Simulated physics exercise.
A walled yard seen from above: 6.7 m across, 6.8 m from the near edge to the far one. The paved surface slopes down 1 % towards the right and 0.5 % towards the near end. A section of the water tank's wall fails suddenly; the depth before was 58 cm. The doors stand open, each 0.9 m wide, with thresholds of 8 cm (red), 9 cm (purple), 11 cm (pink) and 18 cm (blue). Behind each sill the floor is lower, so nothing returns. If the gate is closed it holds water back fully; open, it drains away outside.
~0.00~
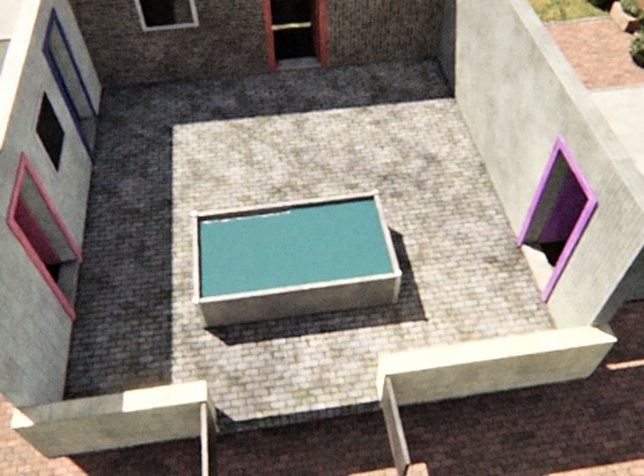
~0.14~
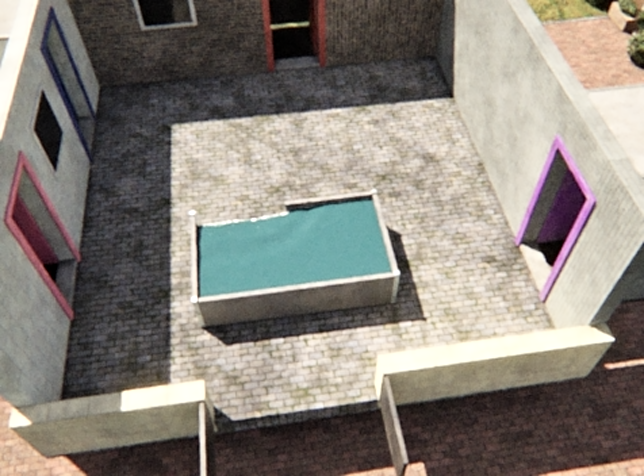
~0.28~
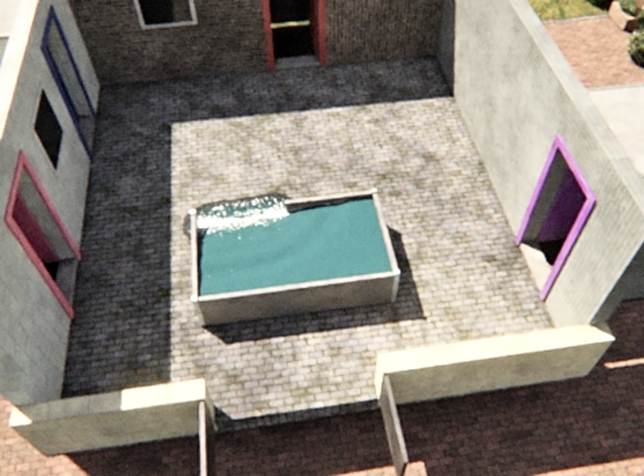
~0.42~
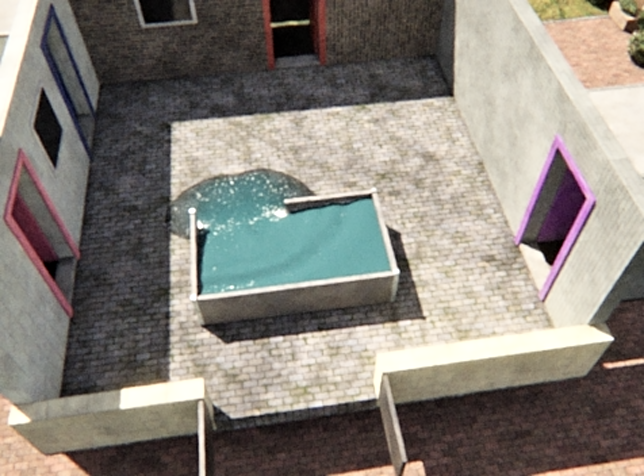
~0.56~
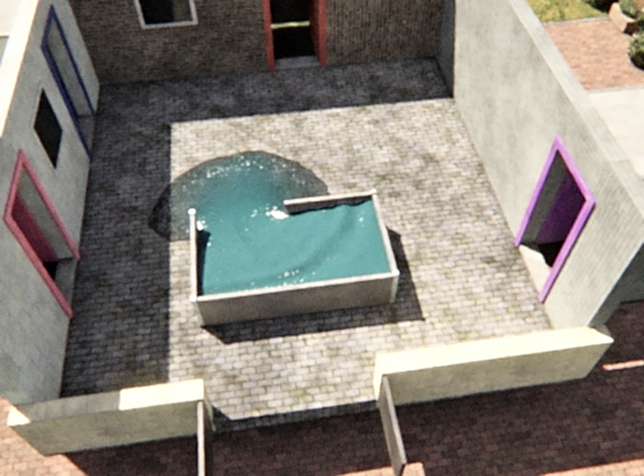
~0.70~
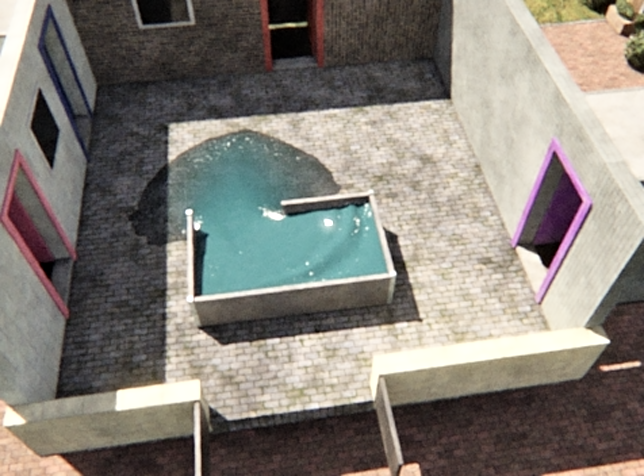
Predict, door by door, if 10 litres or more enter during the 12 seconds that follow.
The water let in: At the red door it exceeds the limit; at the purple door it does not reach the limit; at the pink door it does not reach the limit; at the blue door it keeps below the limit.
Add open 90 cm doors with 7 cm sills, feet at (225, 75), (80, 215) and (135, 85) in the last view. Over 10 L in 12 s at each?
In turn: Past it, under, past it.
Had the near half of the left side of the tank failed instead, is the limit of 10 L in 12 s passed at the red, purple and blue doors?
Against that limit: Red under, purple under, blue under.
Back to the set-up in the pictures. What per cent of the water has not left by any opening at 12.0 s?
About 96 per cent.
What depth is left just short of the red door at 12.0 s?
About 5.0 cm.
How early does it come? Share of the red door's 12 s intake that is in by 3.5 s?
About 65 per cent.
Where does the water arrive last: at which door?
Last comes the purple one.
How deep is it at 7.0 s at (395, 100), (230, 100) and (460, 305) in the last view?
Roughly 7, 6 and 0 cm, in turn.
After 1.4 s water covers 30 % of the floor and is deepest (28 cm) near (218, 228); red door not reached, purple door not reached, pink door not reached, blue door not reached.
After 2.2 s water covers 40 % of the floor and is deepest (24 cm) near (229, 227); red door 16 cm at the sill, 8 L in, purple door not reached, pink door not reached, blue door 15 cm at the sill, 0 L in.
After 3.5 s water covers 45 % of the floor and is deepest (23 cm) near (124, 105); red door 13 cm at the sill, 40 L in, purple door not reached, pink door not reached, blue door 13 cm at the sill, 0 L in.
After 7.0 s water covers 70 % of the floor and is deepest (16 cm) near (443, 83); red door 7 cm at the sill, 61 L in, purple door 3 cm at the sill, 0 L in, pink door 3 cm at the sill, 0 L in, blue door 5 cm at the sill, 0 L in.
After 12.0 s water covers 95 % of the floor and is deepest (14 cm) near (556, 345); red door 5 cm at the sill, 62 L in, purple door 5 cm at the sill, 0 L in, pink door 2 cm at the sill, 0 L in, blue door 2 cm at the sill, 0 L in.
